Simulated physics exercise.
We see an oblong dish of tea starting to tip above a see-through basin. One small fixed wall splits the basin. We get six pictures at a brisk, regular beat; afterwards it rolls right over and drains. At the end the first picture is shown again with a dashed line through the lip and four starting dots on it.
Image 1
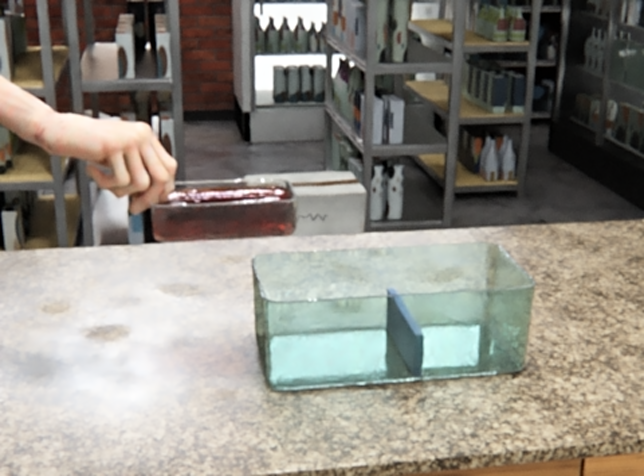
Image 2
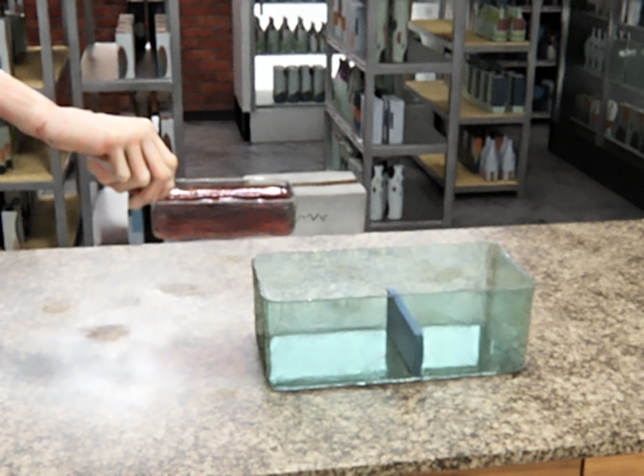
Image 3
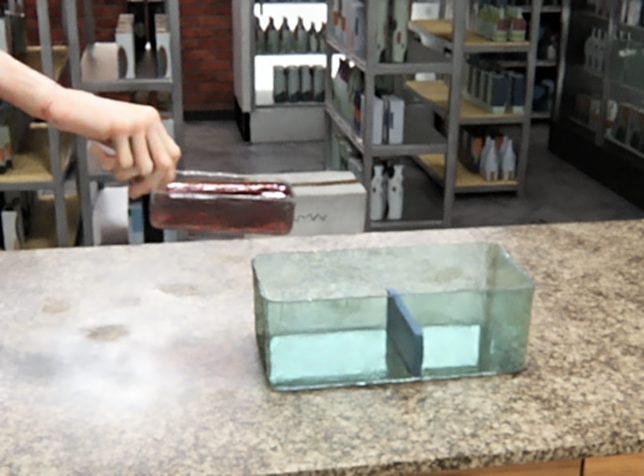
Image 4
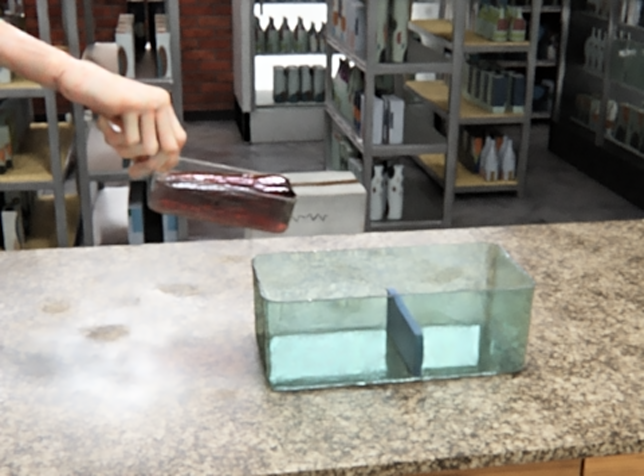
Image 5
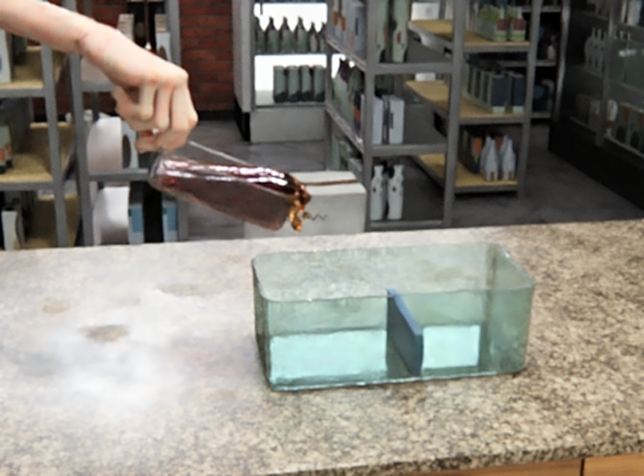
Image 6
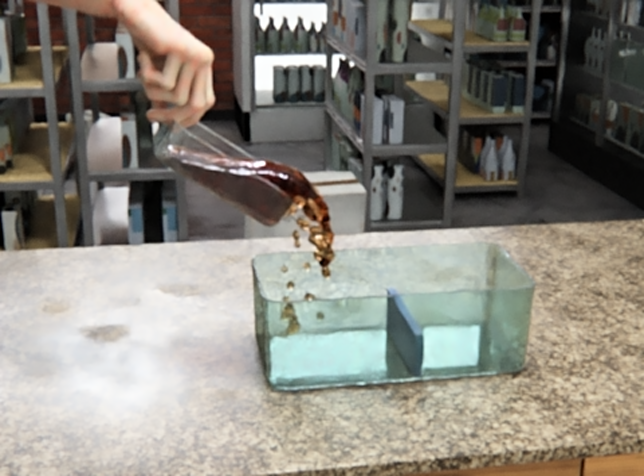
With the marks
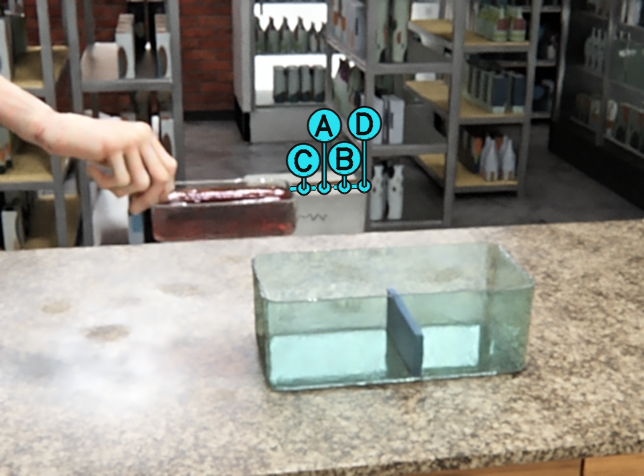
The clip opens with a hand holding an oblong clear dish of dark reddish-brown tea level, above and to the left of a see-through basin with a dividing wall and pale liquid inside. The hand rises and tilts the dish rightward, and tea pours over its lip in broken drops toward the basin.
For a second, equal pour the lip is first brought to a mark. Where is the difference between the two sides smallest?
The answer is dot A.
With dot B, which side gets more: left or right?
The right side.
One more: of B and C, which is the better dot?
B.
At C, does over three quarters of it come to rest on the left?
Yes.
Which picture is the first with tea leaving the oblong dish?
In picture 4.
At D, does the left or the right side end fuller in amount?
The right one.
In cyan, A at (324, 187); B at (344, 186); C at (303, 188); D at (364, 185).
If A is chosen, about 46 % ends left of the wall and 51 % right of it; 3 % is lost outside.
If B is chosen, about 26 % ends left of the wall and 72 % right of it; 3 % is lost outside.
If C is chosen, about 89 % ends left of the wall and 9 % right of it.
If D is chosen, about 14 % ends left of the wall and 84 % right of it; 3 % is lost outside.
